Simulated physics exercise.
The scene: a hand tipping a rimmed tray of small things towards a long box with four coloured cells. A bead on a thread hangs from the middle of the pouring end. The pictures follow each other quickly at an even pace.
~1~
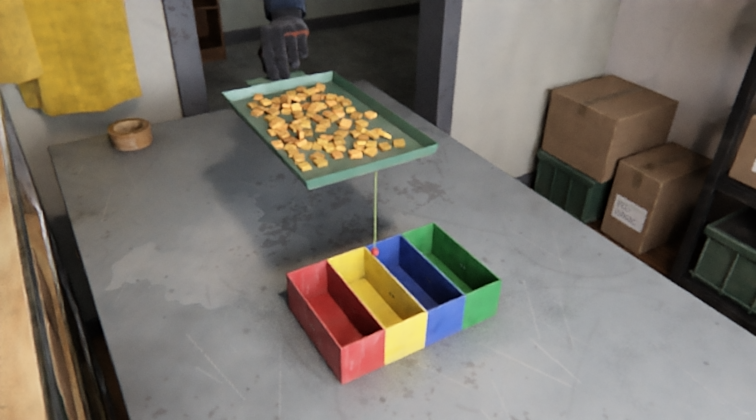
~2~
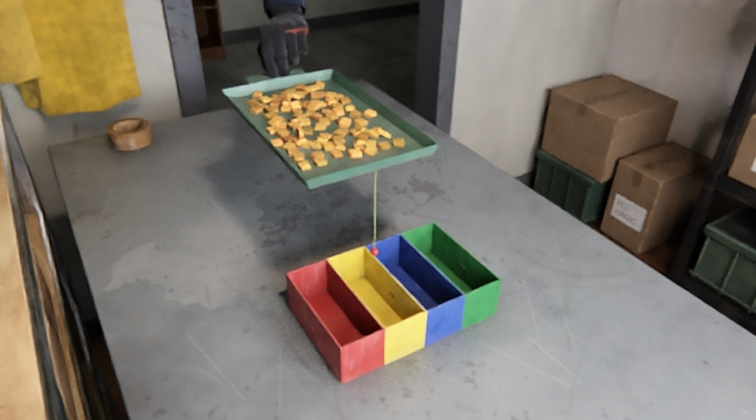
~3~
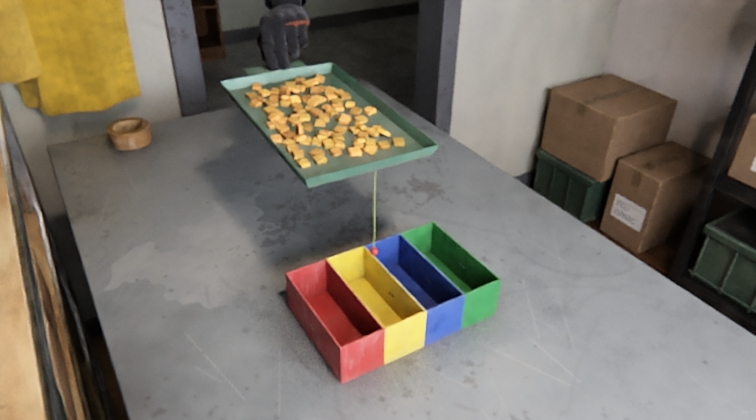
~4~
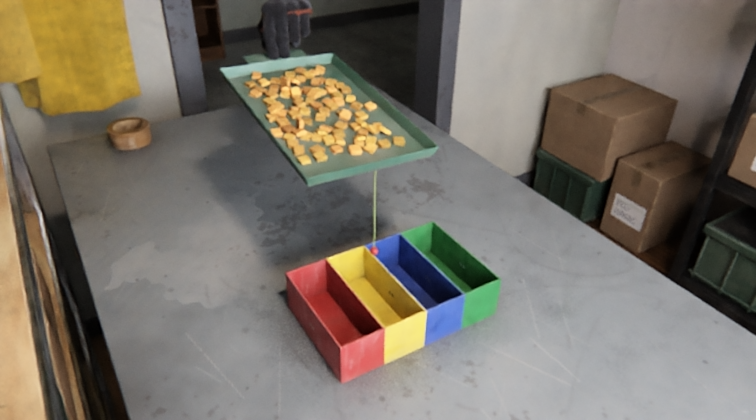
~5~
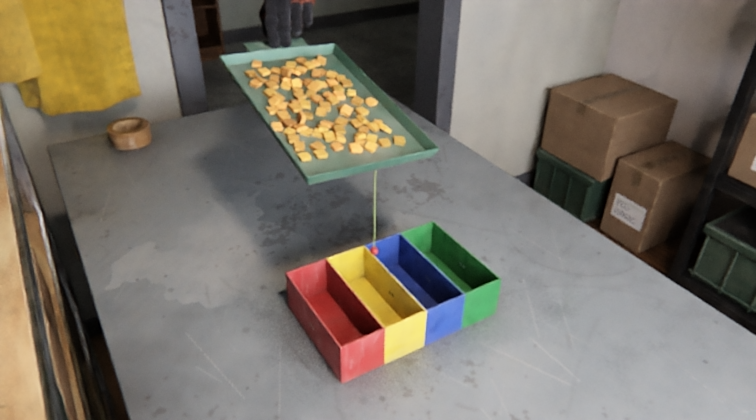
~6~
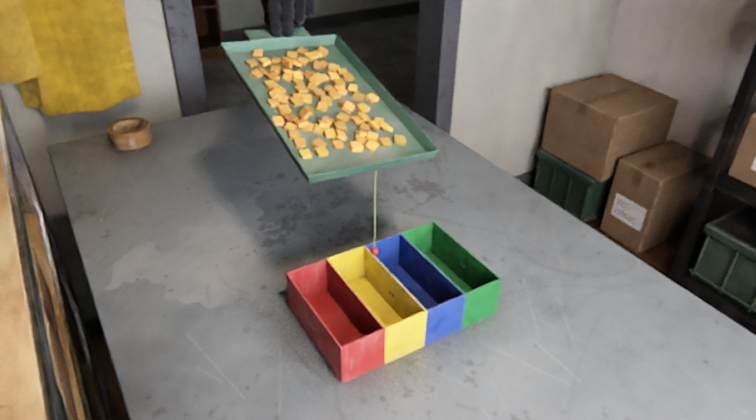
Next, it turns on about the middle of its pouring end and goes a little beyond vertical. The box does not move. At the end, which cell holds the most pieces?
Fullest: The green cell.
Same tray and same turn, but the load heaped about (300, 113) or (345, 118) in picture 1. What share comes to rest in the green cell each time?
The first gives 60 %, the second 60 %.
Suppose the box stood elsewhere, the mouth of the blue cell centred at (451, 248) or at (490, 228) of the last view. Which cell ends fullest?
The first try: The cell in blue. The second: The red one.
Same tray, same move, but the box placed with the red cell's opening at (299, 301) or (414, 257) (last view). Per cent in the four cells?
About 60 and 90 per cent.
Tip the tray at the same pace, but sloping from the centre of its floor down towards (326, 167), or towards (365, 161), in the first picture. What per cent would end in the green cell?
About 0 and 20 per cent.
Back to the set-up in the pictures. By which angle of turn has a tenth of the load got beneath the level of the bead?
At some 70 degrees.
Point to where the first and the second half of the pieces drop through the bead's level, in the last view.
Around (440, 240) and then (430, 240).
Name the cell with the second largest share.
It is that blue cell.
Soon after the last picture, tray tipped steeply; nearly all on the tray; a small part falling or outside the box.
A little later, tray tipped right over; about a third on the tray; about a quarter in the green cell; a small part in the blue cell; a stray few in the red cell; about a third falling or outside the box.
Later still, tray tipped past a quarter turn; about two thirds in the green cell; about a quarter in the blue cell; a small part in the yellow cell; a stray few in the red cell; a stray few falling or outside the box.
At rest, tray tipped past a quarter turn; about two thirds in the green cell; about a quarter in the blue cell; a small part in the yellow cell; a stray few in the red cell; a stray few outside the box.
